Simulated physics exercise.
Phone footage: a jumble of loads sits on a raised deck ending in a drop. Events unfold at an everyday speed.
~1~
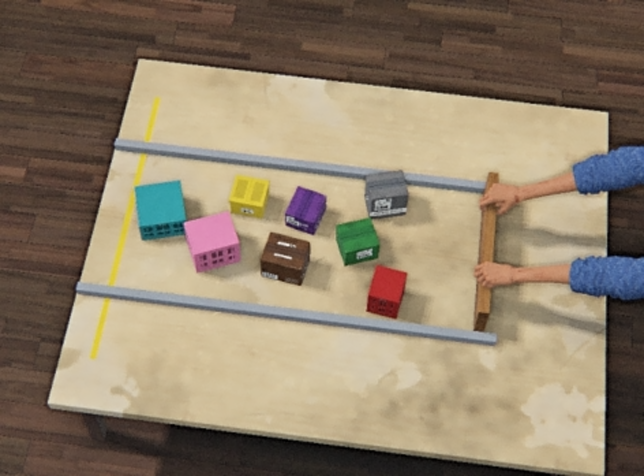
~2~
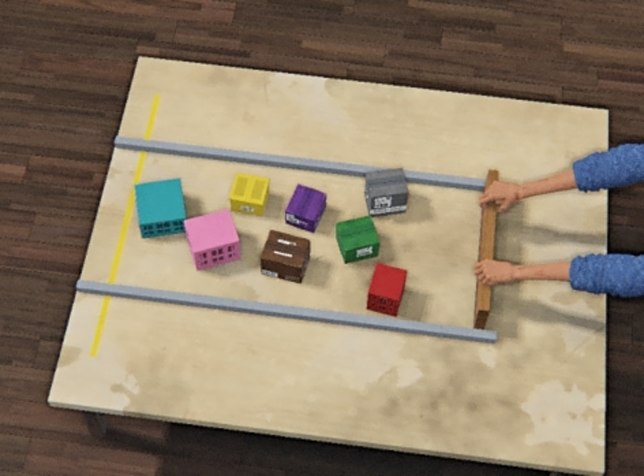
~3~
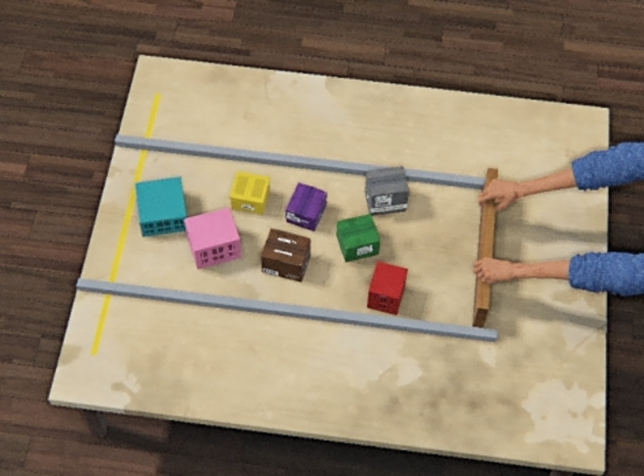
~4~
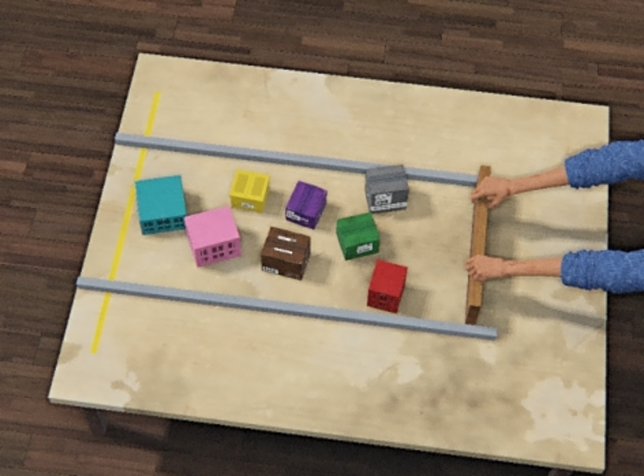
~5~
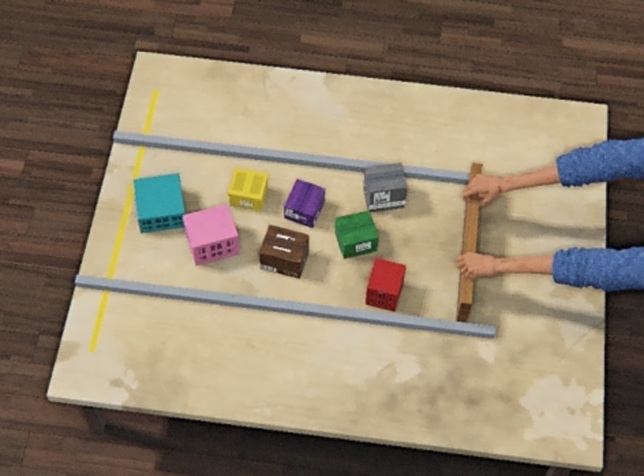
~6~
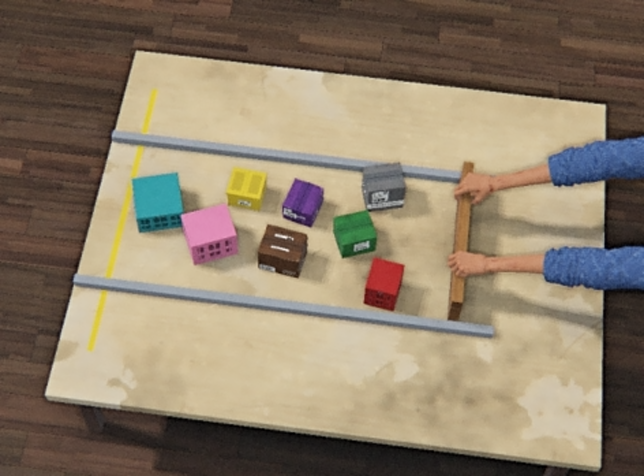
Two hands in blue sleeves held a wooden bar still at first, then slid it a short way left between two rails toward a jumble of colourful boxes, which stayed put on the table.
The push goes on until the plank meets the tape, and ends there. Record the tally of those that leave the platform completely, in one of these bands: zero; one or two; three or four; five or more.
Tally: Five or more.
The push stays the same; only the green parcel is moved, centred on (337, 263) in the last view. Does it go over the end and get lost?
It goes off the edge.
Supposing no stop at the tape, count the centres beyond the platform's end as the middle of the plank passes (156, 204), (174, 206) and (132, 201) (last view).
Going through the three positions, you'd get 3, 1 and 5.
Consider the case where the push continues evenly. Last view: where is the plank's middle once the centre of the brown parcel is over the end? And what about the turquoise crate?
The middle would be close to (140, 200) and then close to (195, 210).
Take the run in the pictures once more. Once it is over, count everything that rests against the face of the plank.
I count 3 of them.
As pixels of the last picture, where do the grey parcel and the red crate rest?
The grey parcel ends at (119, 145) and the red crate at (94, 257).
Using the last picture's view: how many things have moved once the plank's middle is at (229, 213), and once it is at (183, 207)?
Moved so far: 8, later 8.
Early on, none off yet; turquoise crate at rest near (158, 203); pink crate at rest near (210, 234); yellow tote at rest near (247, 189).
A while later, none off yet; turquoise crate travelled a little near (150, 194); pink crate travelled about its own width near (172, 223); yellow tote travelled about its own width near (203, 174).
Further along, none off yet; turquoise crate travelled about its own width near (96, 174); pink crate travelled well along near (117, 203); yellow tote travelled well along near (132, 157).
Finally, the number that fall off is five or more; lost, purple parcel, brown parcel, yellow tote, pink crate and turquoise crate.
